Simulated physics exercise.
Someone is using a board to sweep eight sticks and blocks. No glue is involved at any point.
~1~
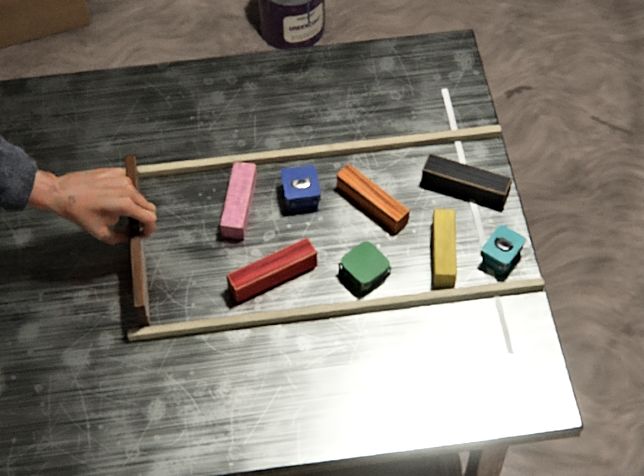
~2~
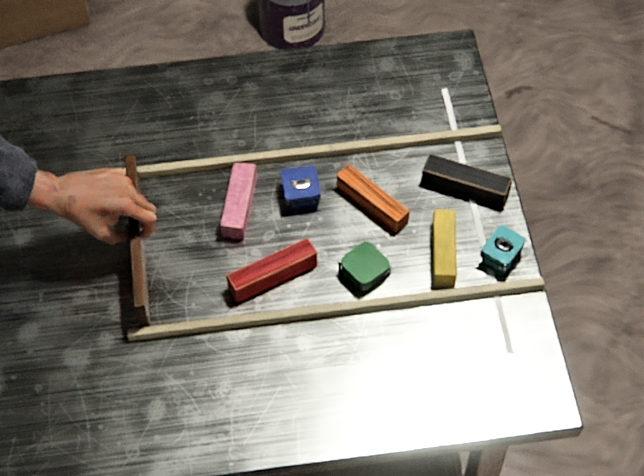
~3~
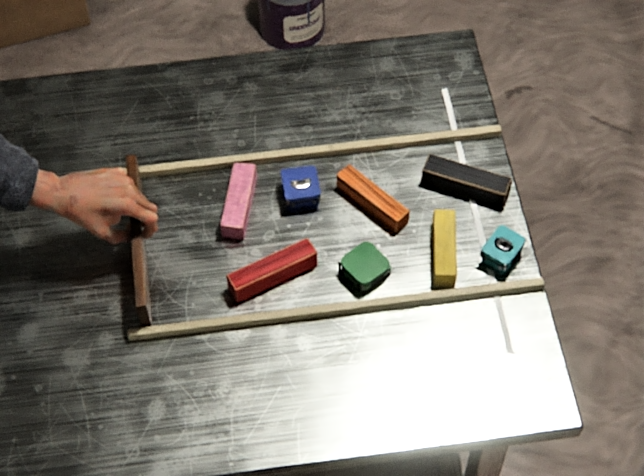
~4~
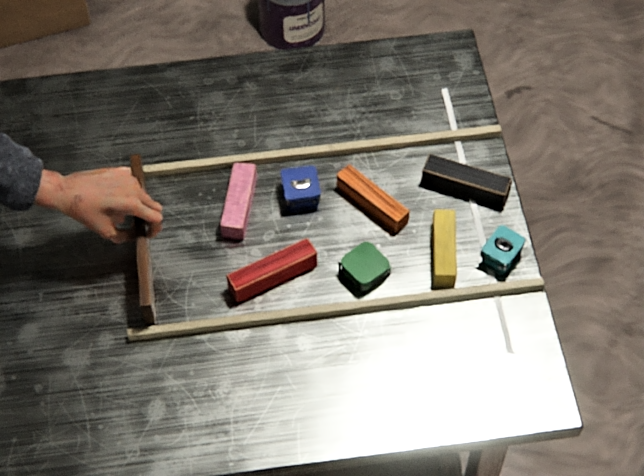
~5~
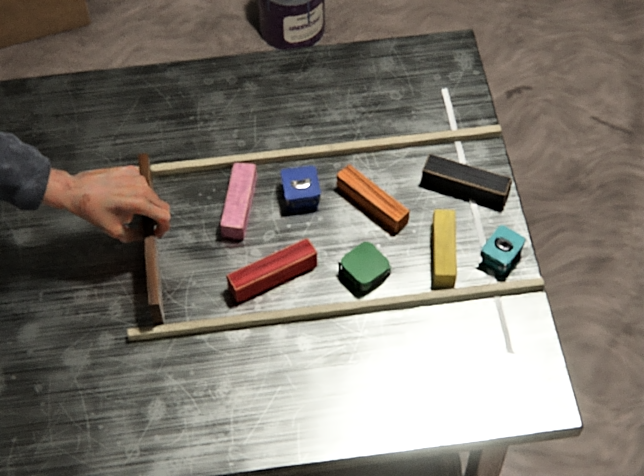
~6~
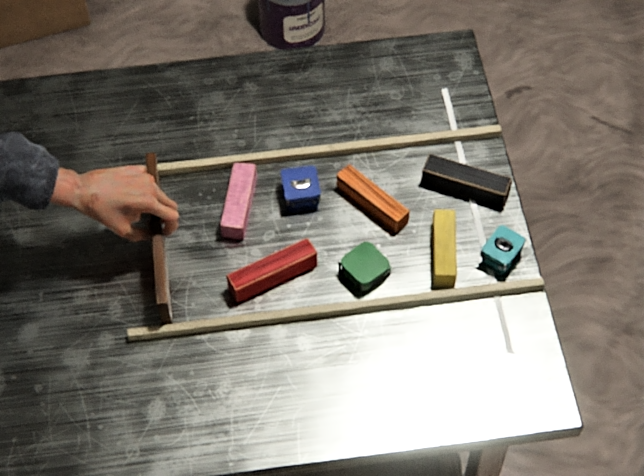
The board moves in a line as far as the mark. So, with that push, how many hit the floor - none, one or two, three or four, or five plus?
I'd say three or four.
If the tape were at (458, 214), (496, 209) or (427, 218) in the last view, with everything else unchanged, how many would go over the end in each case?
In that order 2, 6 and 2.
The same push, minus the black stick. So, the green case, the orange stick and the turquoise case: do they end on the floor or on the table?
Green case: Is still there; orange stick: Is gone; turquoise case: Is gone.
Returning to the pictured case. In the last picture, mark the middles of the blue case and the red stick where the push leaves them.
The blue case comes to rest at (505, 163), and the red stick comes to rest at (506, 216).
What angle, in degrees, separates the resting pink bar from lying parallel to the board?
It works out to near 0°.
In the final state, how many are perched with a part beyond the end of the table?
Count of overhanging things: 3.
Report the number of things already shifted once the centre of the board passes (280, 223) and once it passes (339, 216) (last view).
At the one place 3, at the other 5.
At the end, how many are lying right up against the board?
It touches 2.
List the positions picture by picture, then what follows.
Turquoise case (502, 251); black stick (466, 181); yellow bar (444, 248); board (137, 240); tape (475, 212), in the first picture.
Black stick (466, 181); blue case (301, 189), in the second picture.
Yellow bar (444, 248); orange stick (372, 199), in the third picture.
Turquoise case (502, 251); pink bar (239, 201), in the fourth picture.
Black stick (466, 181); green case (365, 268), in the fifth picture.
Turquoise case (502, 251); black stick (466, 181); yellow bar (444, 248); board (159, 237); tape (475, 212), in the sixth picture.
A little later, none off yet; turquoise case at rest near (502, 251); black stick at rest near (466, 181); yellow bar at rest near (444, 248).
When it is over, the number that fall off is three or four; down, orange stick, yellow bar, black stick and turquoise case.
